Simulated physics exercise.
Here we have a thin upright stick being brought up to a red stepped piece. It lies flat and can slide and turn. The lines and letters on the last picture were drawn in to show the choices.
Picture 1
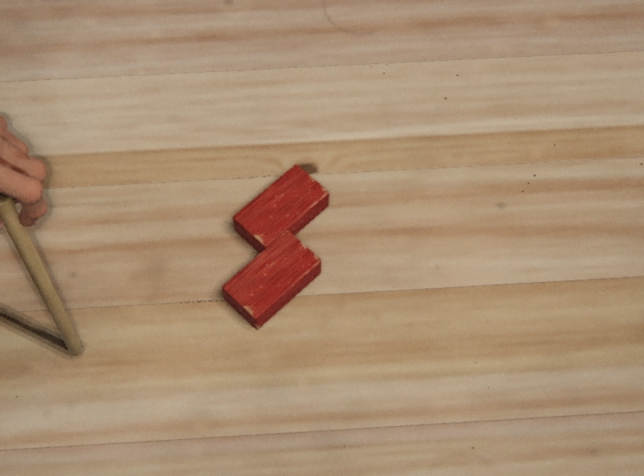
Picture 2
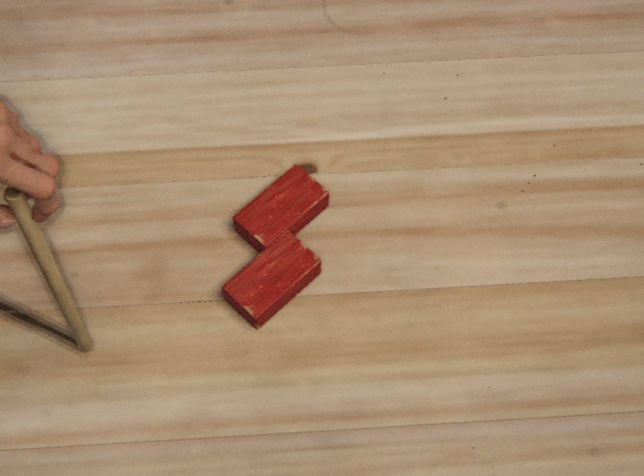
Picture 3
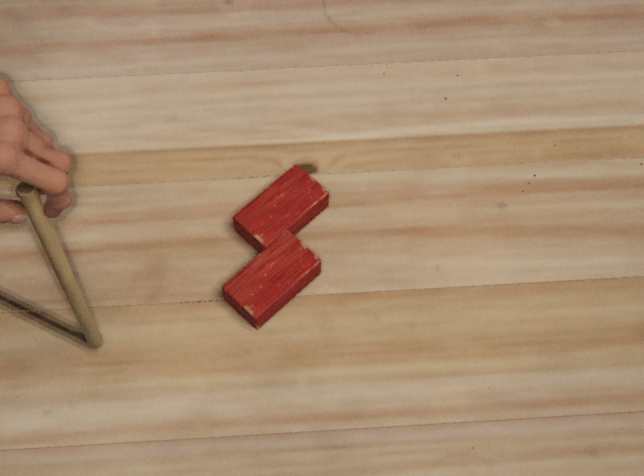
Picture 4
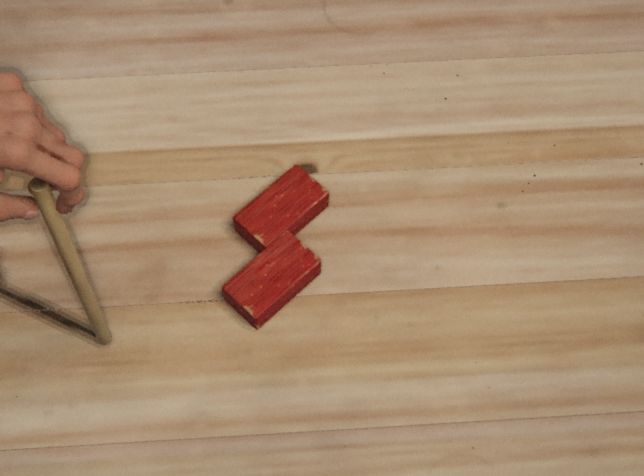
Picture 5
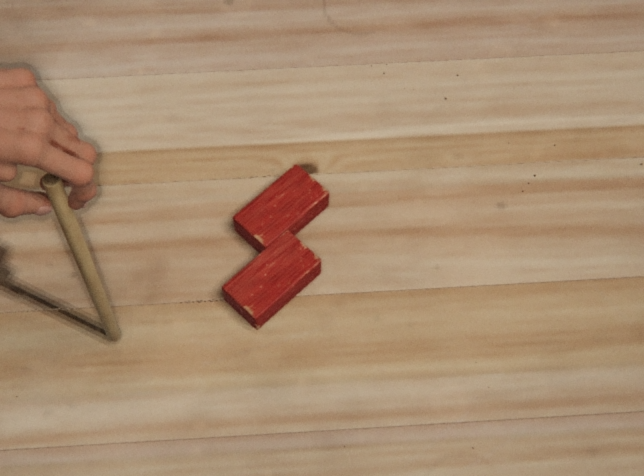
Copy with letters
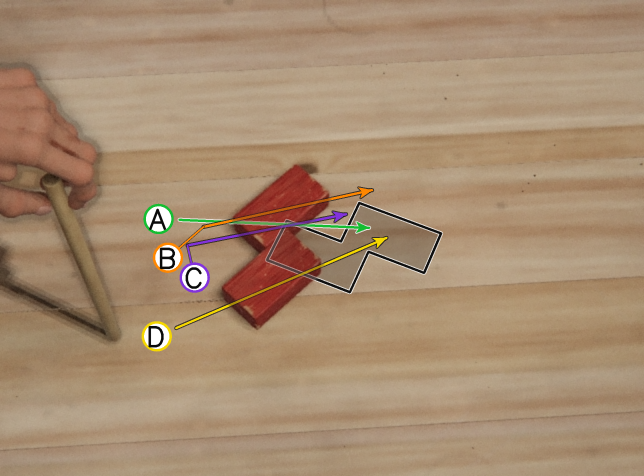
At the start, a red stepped piece lies flat on a pale wooden surface, with a hand holding a thin stick at the left edge. The hand then moves the stick a short way right, nearer to the piece, which stays still with a gap between them.
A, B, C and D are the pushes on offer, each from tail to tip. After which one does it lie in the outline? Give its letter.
The stick should follow C.
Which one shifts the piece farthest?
That is D.
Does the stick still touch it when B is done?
At the end, no.
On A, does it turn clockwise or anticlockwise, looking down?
It turns clockwise.
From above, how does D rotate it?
On that stroke, anticlockwise.
On the marked copy, A from (180, 220) to (369, 228); B from (203, 227) to (372, 190); C from (187, 245) to (346, 214); D from (176, 328) to (386, 238).
Following C. Soon after the start, foot of the stick (246, 235), piece (275, 271).
Later, foot of the stick (302, 223), piece (295, 261).
In the end, foot of the stick (346, 215), piece (317, 242); it fills the outline.
As for the rest, A leaves the piece out of the outline, at (295, 291); B leaves the piece out of the outline, at (281, 278); D leaves the piece out of the outline, at (375, 181).
